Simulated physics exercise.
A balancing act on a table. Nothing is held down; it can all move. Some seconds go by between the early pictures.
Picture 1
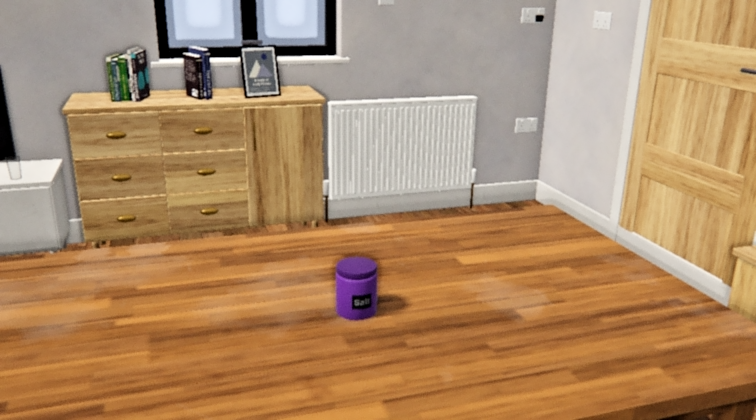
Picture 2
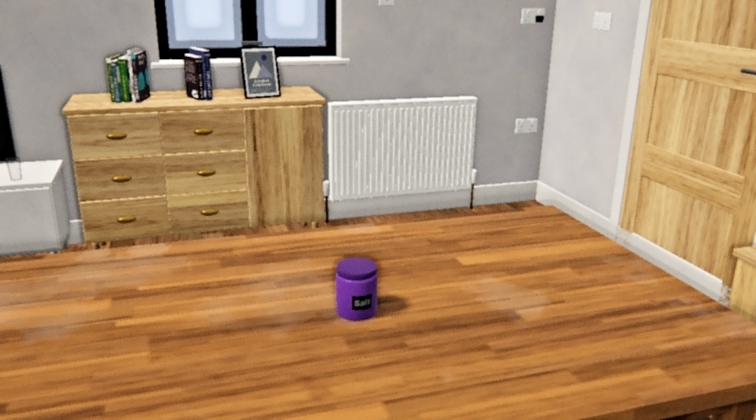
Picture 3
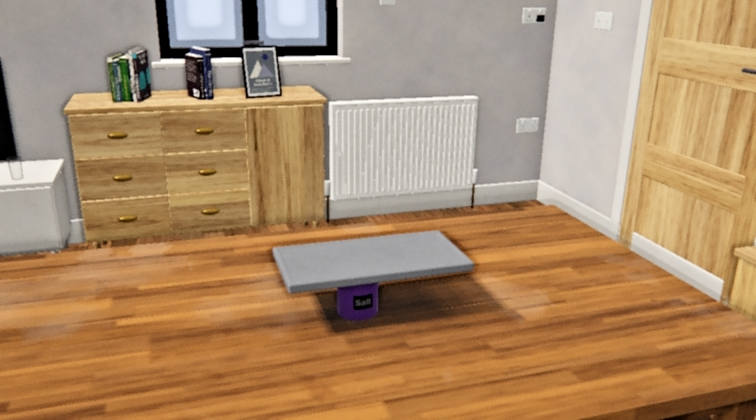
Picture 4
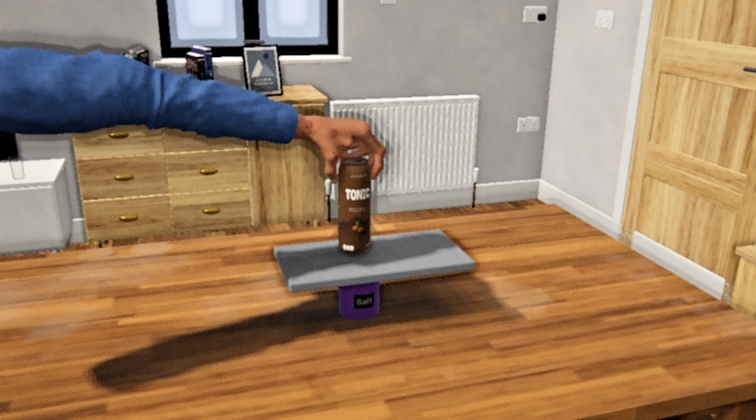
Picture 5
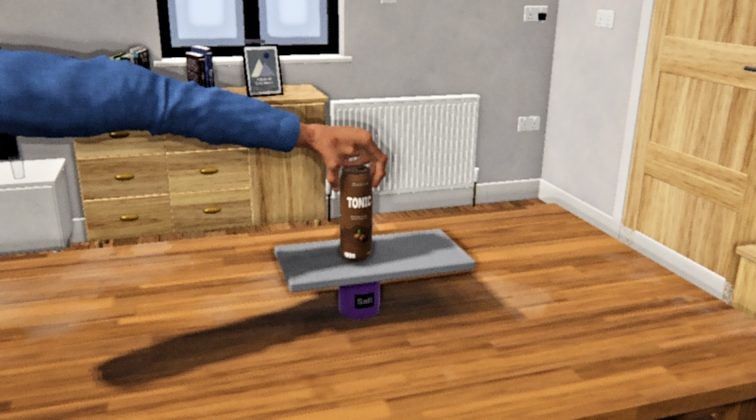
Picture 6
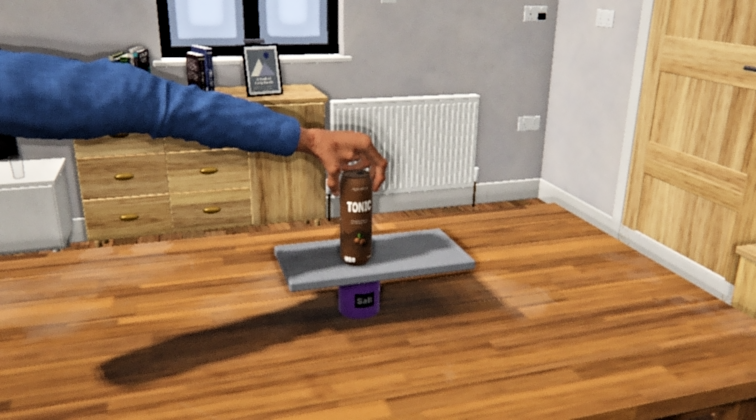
At first, a small purple jar stands alone on a wooden table, and then a flat grey board appears resting on top of it. A hand in a blue sleeve, reaching in from the left, holds a brown can above the board and lowers it slightly onto the surface, keeping its grip.
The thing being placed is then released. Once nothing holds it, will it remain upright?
Yes, it remains upright.
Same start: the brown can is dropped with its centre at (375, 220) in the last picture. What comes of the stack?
After that, it remains intact.
Then, 0.30 s after the last picture, nothing has stirred.
Then, 0.70 s after the last picture, brown can resting near (356, 219).
At rest, all 3 in place. Seen from the same camera at the end, brown can near (356, 219). The stack keeps its balance.
